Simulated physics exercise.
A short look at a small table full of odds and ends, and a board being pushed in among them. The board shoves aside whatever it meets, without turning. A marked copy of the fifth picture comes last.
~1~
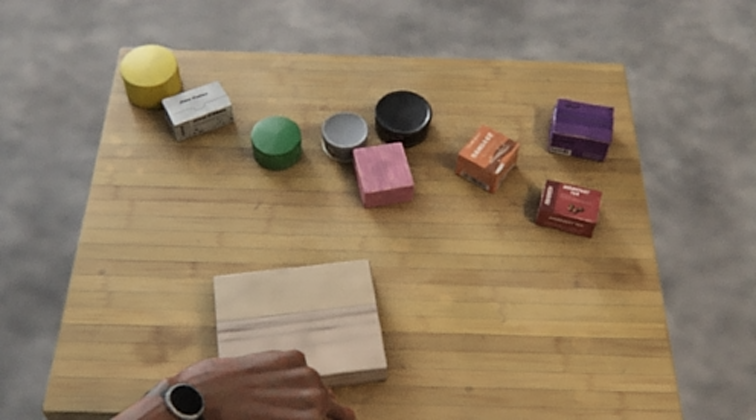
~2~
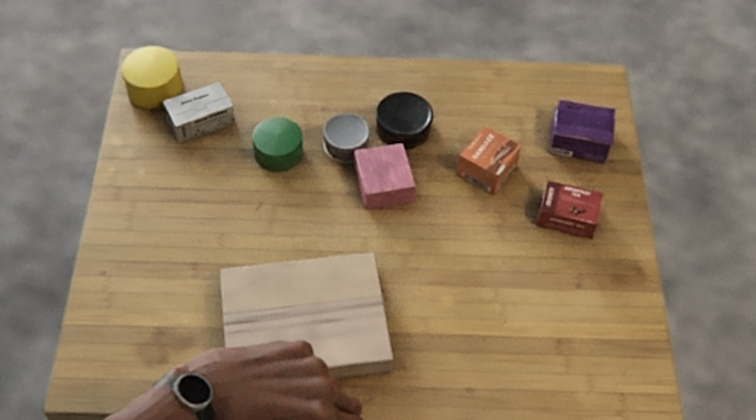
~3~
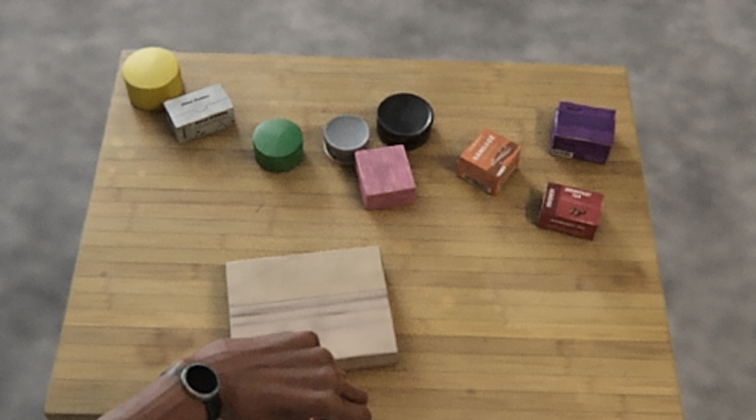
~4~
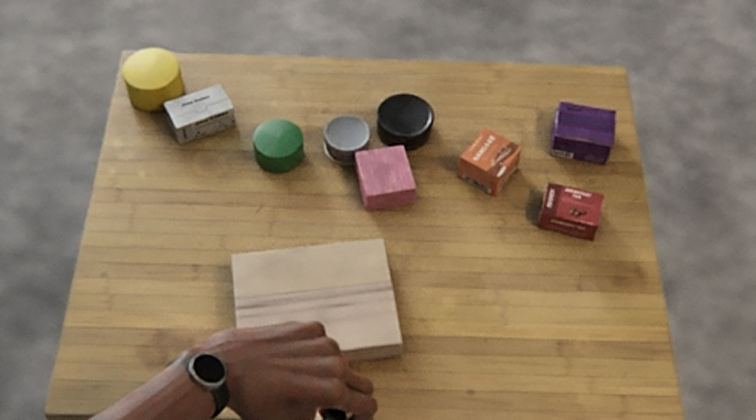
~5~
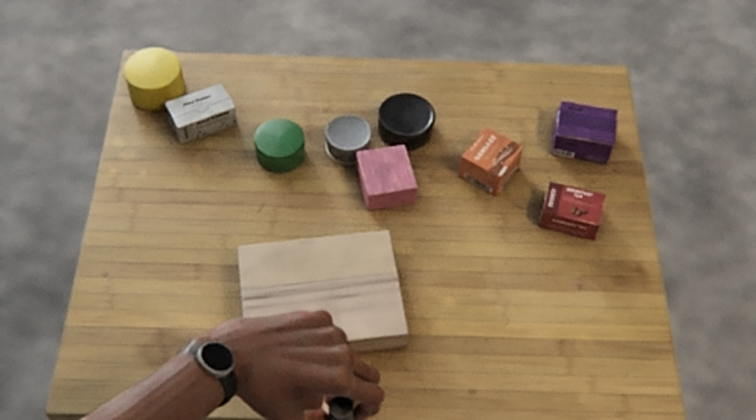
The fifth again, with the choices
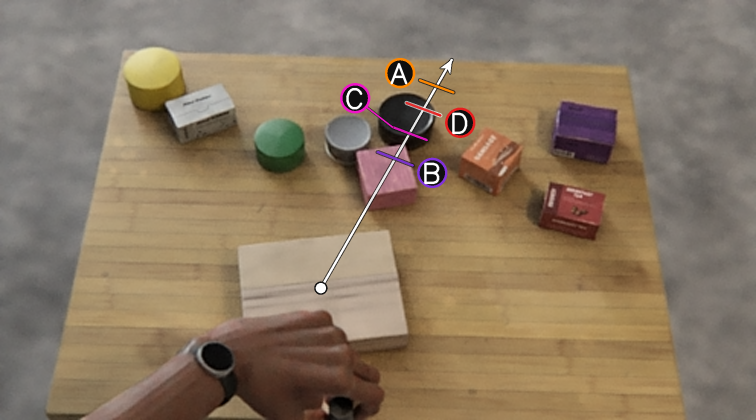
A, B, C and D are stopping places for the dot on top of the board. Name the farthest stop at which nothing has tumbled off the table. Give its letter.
Mark B.
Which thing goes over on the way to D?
The black jar goes over.
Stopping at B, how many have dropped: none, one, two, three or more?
The count is none.
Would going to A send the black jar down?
Yes.
On the marked copy, A at (437, 87); B at (396, 159); C at (409, 134); D at (424, 109); the arrow from (321, 288) to (451, 59); the white dot at (321, 288).
With B. Early on, board (350, 247); pink block (388, 171); yellow tin (155, 80).
Further on, board (376, 200); black jar (405, 89); grey tin (346, 129).
At the end, board (395, 167); black jar (404, 63); pink block (416, 101); nothing has fallen.
As for the rest, A drops the black jar and pink block; C drops the black jar; D drops the black jar.
